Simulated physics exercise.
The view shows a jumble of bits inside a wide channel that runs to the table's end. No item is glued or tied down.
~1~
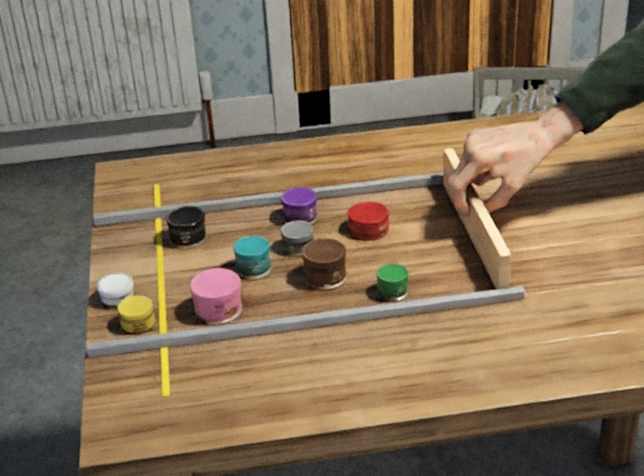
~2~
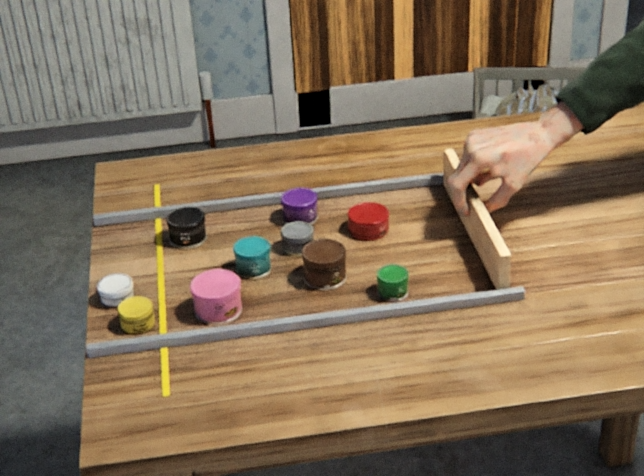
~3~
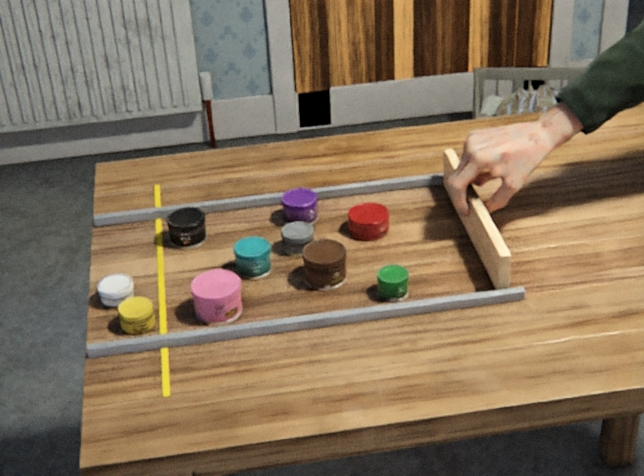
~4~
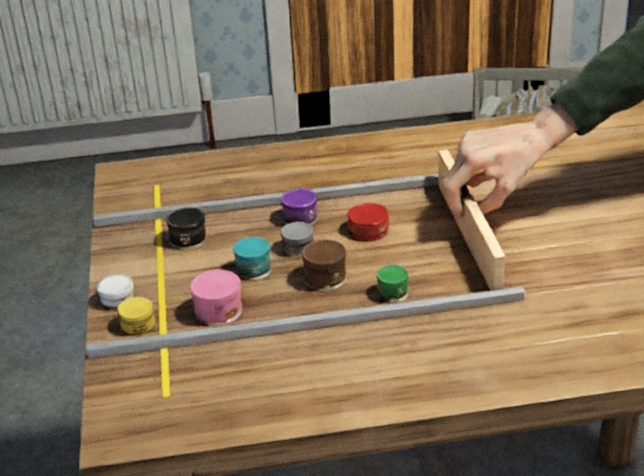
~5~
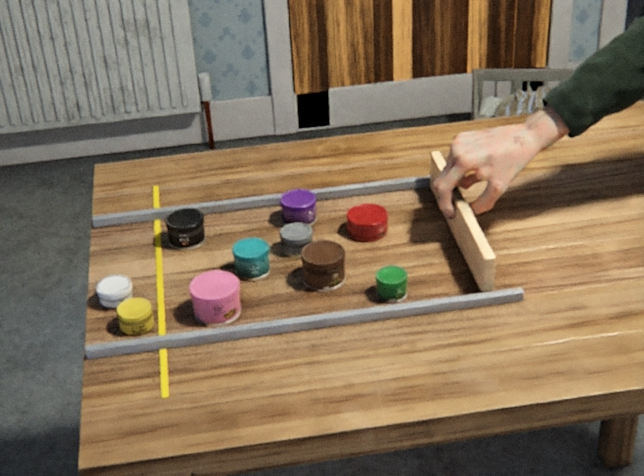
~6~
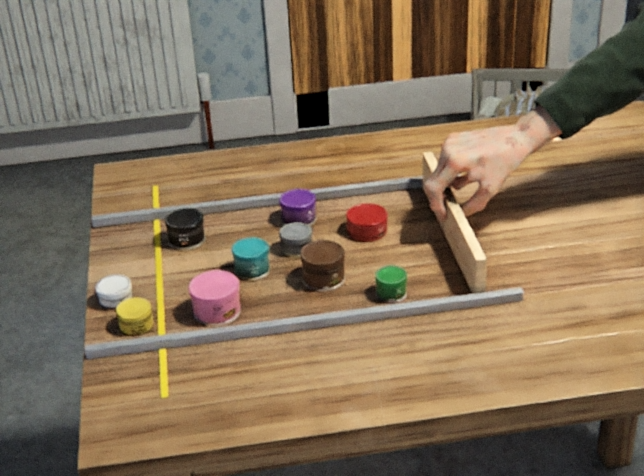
On a wooden table, a hand slides a board slightly left toward several colourful tubs.
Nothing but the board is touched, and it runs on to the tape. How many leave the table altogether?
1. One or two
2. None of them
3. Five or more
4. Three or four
1, one or two.
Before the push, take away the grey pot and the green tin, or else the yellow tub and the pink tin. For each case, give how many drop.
Try one: 0; try two: 0.
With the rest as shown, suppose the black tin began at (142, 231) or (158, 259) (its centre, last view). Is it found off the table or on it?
In the two tries the black tin is not knocked off and is not knocked off, in that order.
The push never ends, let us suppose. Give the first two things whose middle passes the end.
The order is the yellow tub, then the white tin.
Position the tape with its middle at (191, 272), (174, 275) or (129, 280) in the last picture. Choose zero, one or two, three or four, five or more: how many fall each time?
Place by place, the answers come out as none; one to two; five or more.
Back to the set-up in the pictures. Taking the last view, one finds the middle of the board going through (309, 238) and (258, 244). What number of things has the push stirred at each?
6, then 7.
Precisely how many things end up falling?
The figure is 1, exactly.
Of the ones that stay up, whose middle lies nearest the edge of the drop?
That is the white tin.
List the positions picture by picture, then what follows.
The first frame shows white tin (116, 291); yellow tub (137, 315); black tin (187, 228); board (474, 216); tape (161, 275).
The second frame shows yellow tub (137, 315); red tub (369, 221).
The third frame shows black tin (187, 228); pink tin (217, 297).
The fourth frame shows white tin (116, 292); board (468, 218).
The fifth frame shows yellow tub (136, 317); turquoise tin (252, 259).
The sixth frame shows white tin (115, 292); yellow tub (135, 317); black tin (185, 229); board (452, 220); tape (159, 276).
Soon after, none off yet; white tin at rest near (115, 292); yellow tub at rest near (135, 317); black tin at rest near (185, 229).
By the end, the number that fall off is one or two; fallen, yellow tub.
